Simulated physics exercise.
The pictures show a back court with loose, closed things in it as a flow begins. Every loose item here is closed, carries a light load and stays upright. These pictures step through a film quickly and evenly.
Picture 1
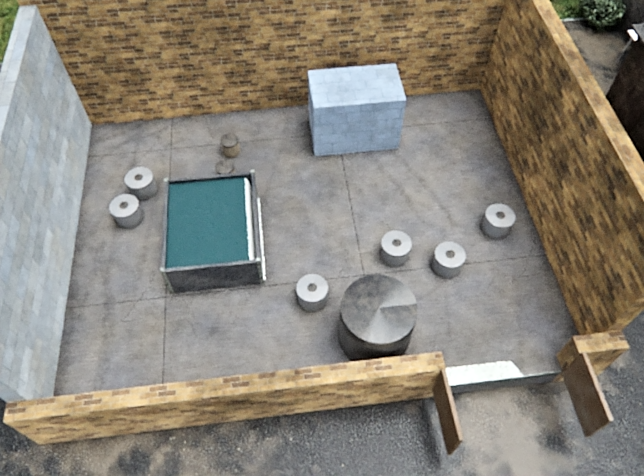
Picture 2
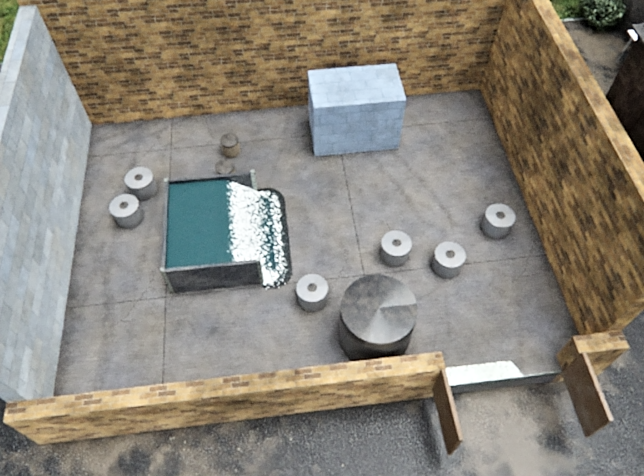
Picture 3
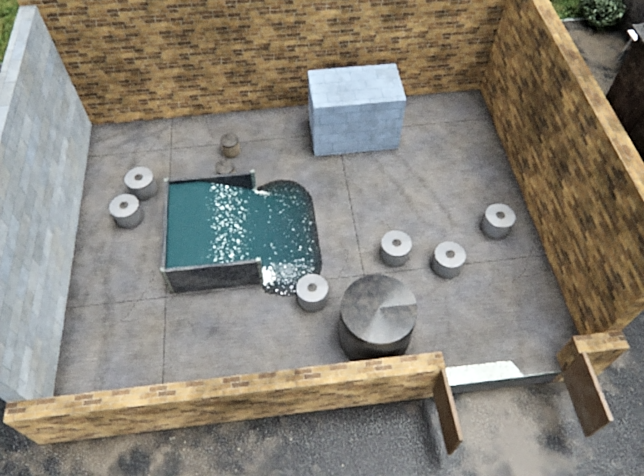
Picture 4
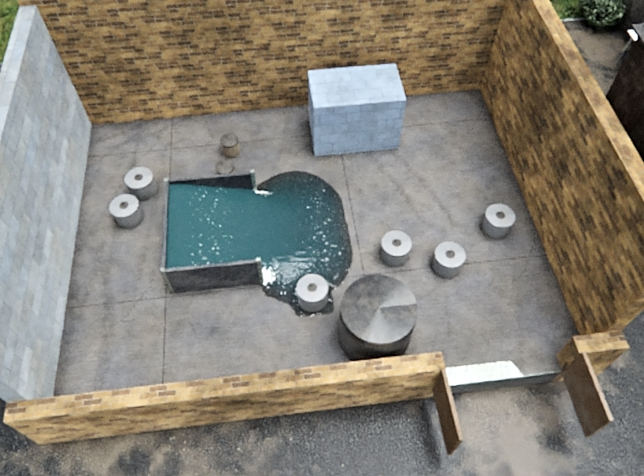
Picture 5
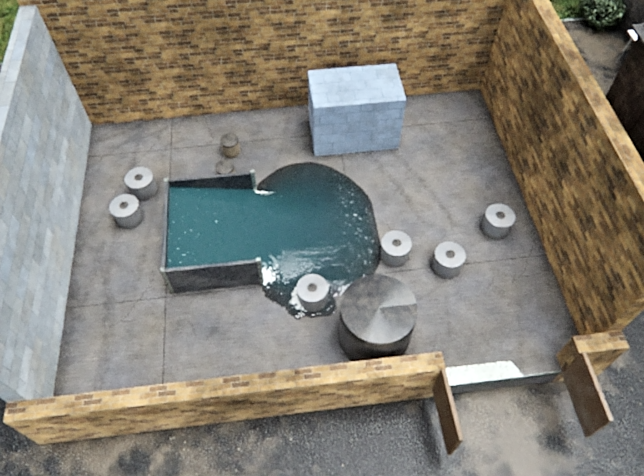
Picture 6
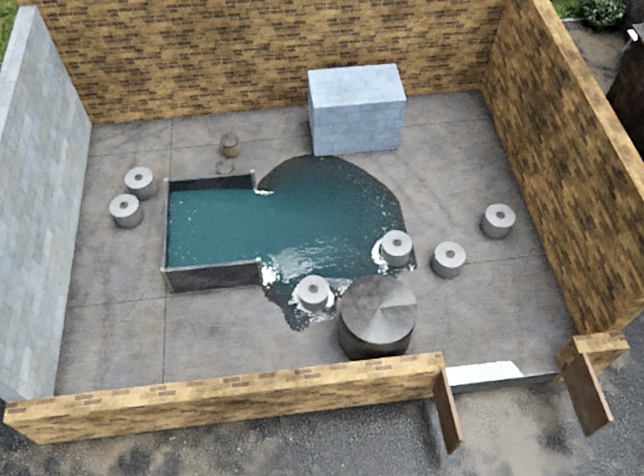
Teal water pours from an open-sided tank and spreads rightward around still grey cylinders in a walled court.
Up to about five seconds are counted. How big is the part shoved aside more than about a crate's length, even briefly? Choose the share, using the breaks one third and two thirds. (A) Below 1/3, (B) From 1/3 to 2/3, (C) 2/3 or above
(B) From 1/3 to 2/3.
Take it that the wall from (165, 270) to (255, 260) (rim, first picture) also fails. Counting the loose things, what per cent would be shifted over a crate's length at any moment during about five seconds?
Roughly 10 %.
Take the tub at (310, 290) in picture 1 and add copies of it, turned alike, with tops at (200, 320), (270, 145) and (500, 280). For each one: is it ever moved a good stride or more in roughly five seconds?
In sequence: Hardly budges; hardly budges; knocked well away.
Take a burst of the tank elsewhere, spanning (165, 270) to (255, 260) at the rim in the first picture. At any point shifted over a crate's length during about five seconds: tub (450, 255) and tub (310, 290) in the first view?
The first one stopped short; the second one went the full distance.
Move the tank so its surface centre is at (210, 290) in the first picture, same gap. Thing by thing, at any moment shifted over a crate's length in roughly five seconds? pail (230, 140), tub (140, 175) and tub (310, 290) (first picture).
Taking them in turn: Kept near its start; kept near its start; got sent well off.
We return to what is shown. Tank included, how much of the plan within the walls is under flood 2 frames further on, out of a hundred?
I'd estimate around 30 percent.
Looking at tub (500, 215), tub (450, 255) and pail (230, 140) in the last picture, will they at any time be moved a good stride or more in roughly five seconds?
Object by object as listed: Got well clear, then got well clear, then kept nearby.
A moment on, 0 of 8 are well off their spots; 0 afloat.
Next, 3 of 8 are well off their spots; 2 afloat.
Later, 4 of 8 are well off their spots; 3 afloat.
In the end, 4 of 8 are well off their spots, and 4 have been at some point; 3 afloat.
